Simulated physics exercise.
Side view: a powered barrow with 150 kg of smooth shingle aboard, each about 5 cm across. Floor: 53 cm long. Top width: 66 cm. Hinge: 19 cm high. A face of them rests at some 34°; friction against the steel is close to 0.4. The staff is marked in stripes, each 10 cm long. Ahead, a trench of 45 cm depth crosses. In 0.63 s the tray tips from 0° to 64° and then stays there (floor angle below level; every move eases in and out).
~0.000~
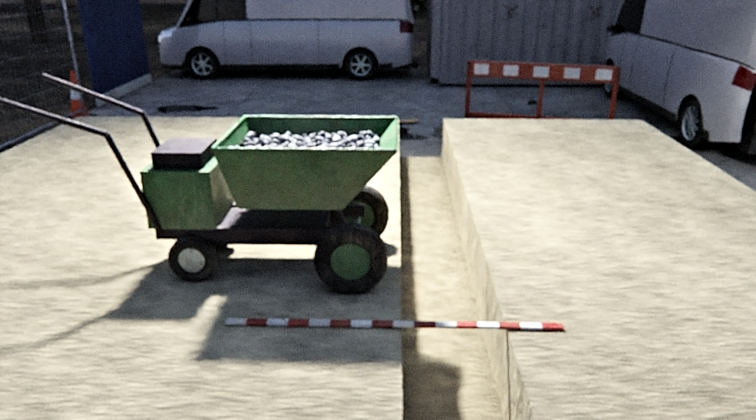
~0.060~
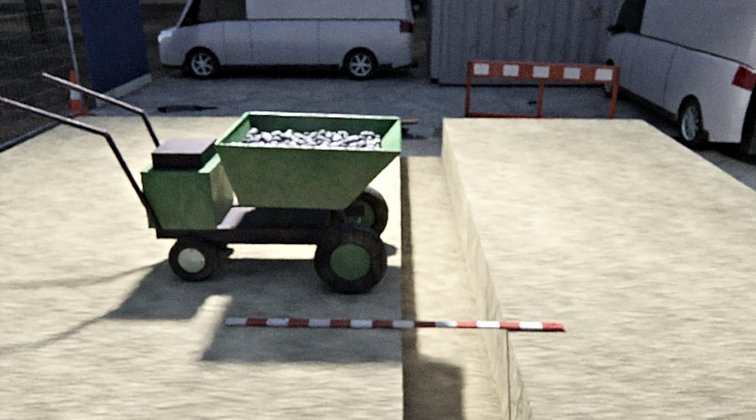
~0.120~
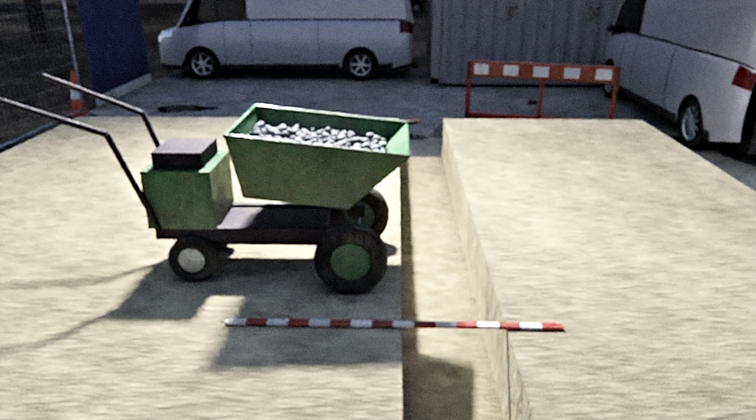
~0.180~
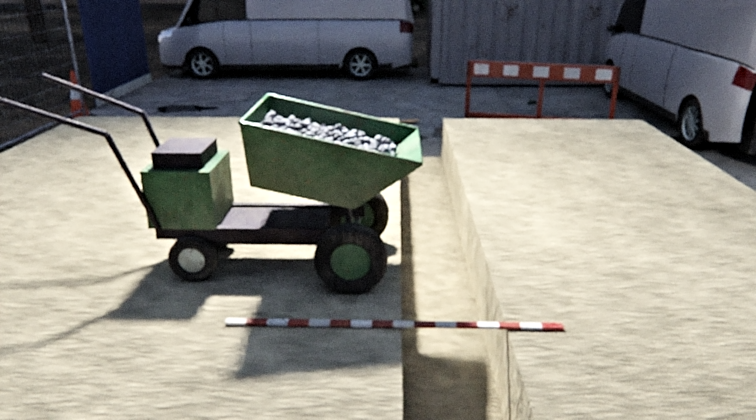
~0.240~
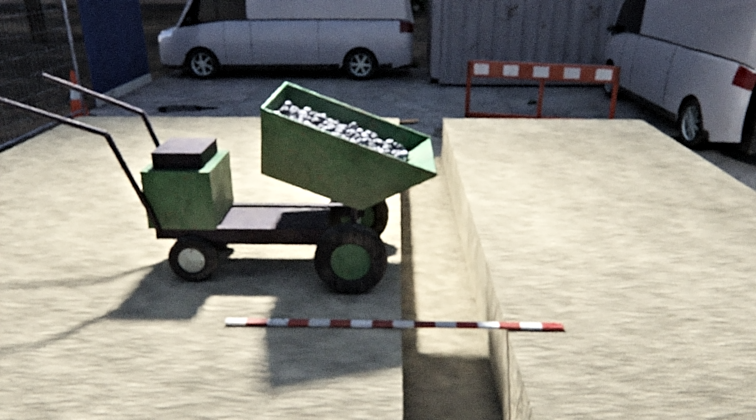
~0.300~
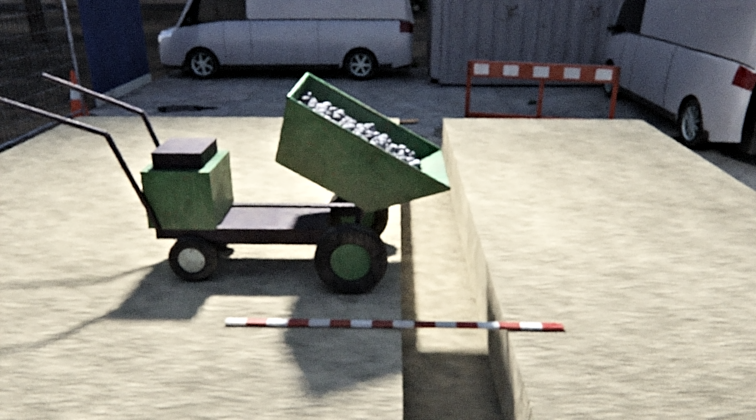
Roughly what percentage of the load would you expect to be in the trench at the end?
I'd expect around 30 per cent.
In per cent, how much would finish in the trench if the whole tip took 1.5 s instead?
Then some 45 per cent would.
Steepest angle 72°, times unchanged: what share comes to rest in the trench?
Around 25 per cent would finish in the trench.
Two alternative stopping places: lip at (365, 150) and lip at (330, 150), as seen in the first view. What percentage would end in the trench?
Estimates: 55 % then 90 %.
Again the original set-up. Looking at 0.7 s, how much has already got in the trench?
5 per cent, give or take.
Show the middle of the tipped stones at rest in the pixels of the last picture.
In the last view, about (529, 264).
After 0.5 s the floor is at 54°; 100 % in the tray; the foremost stones are at (453, 209).
After 0.7 s the floor is at 64°; 79 % in the tray, 5 % in the trench, 15 % past the trench; the foremost stones are at (529, 260).
After 1.1 s the floor is at 64°; 28 % in the tray, 5 % in the trench, 67 % past the trench; the foremost stones are at (674, 272).
After 3.0 s the floor is at 64°; 0 % in the tray, 30 % in the trench, 70 % past the trench; the foremost stones are past the picture's edge.
